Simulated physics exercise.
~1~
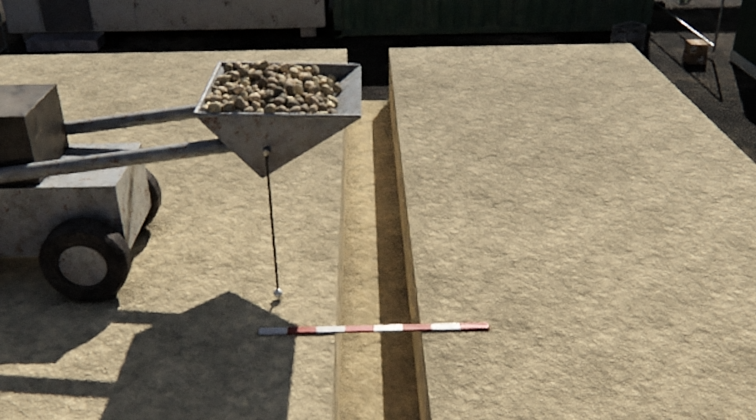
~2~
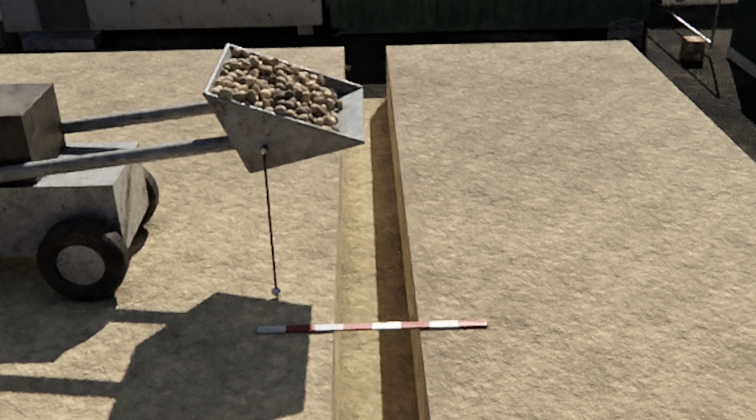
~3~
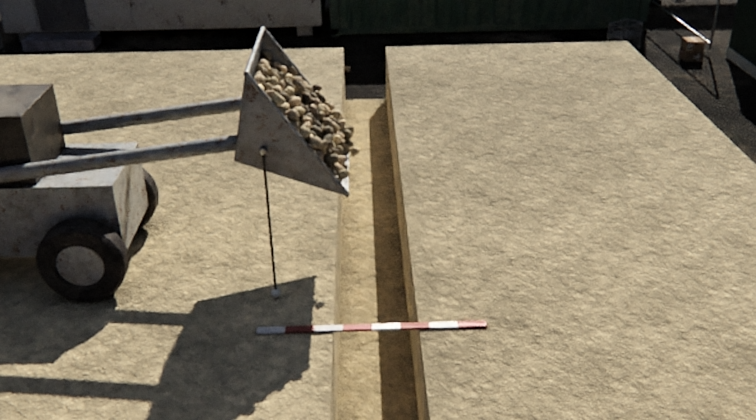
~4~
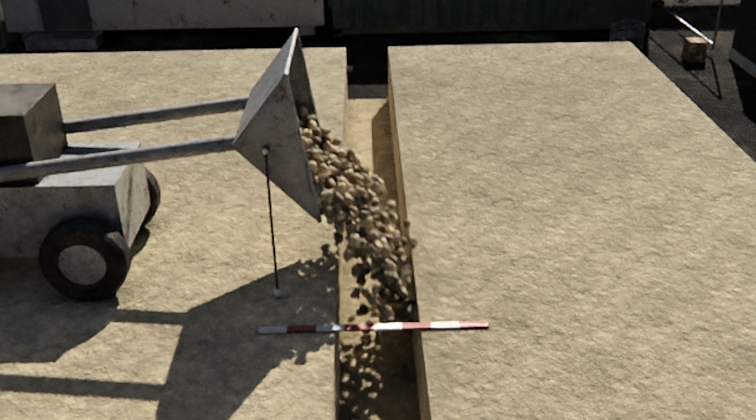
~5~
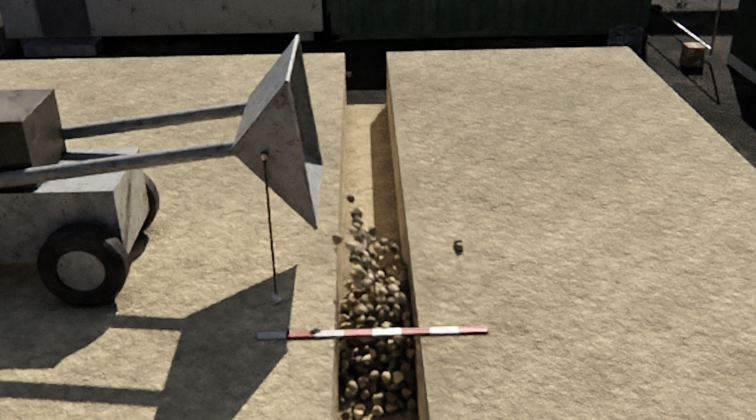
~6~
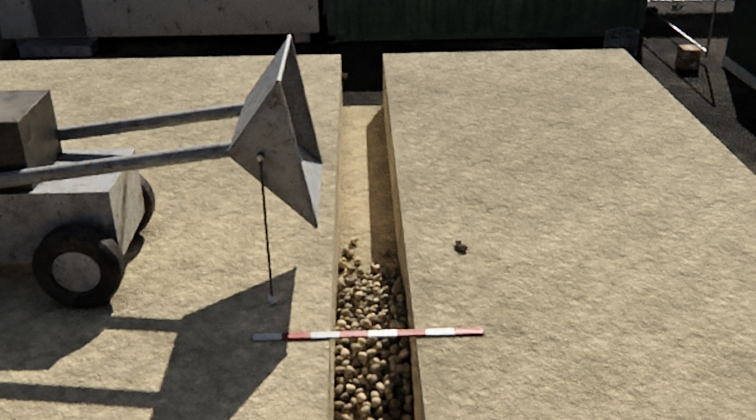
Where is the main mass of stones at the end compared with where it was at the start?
At the start the stones are piled in the loader's raised bucket. By the end they lie lower down and further right, heaped in the trench.
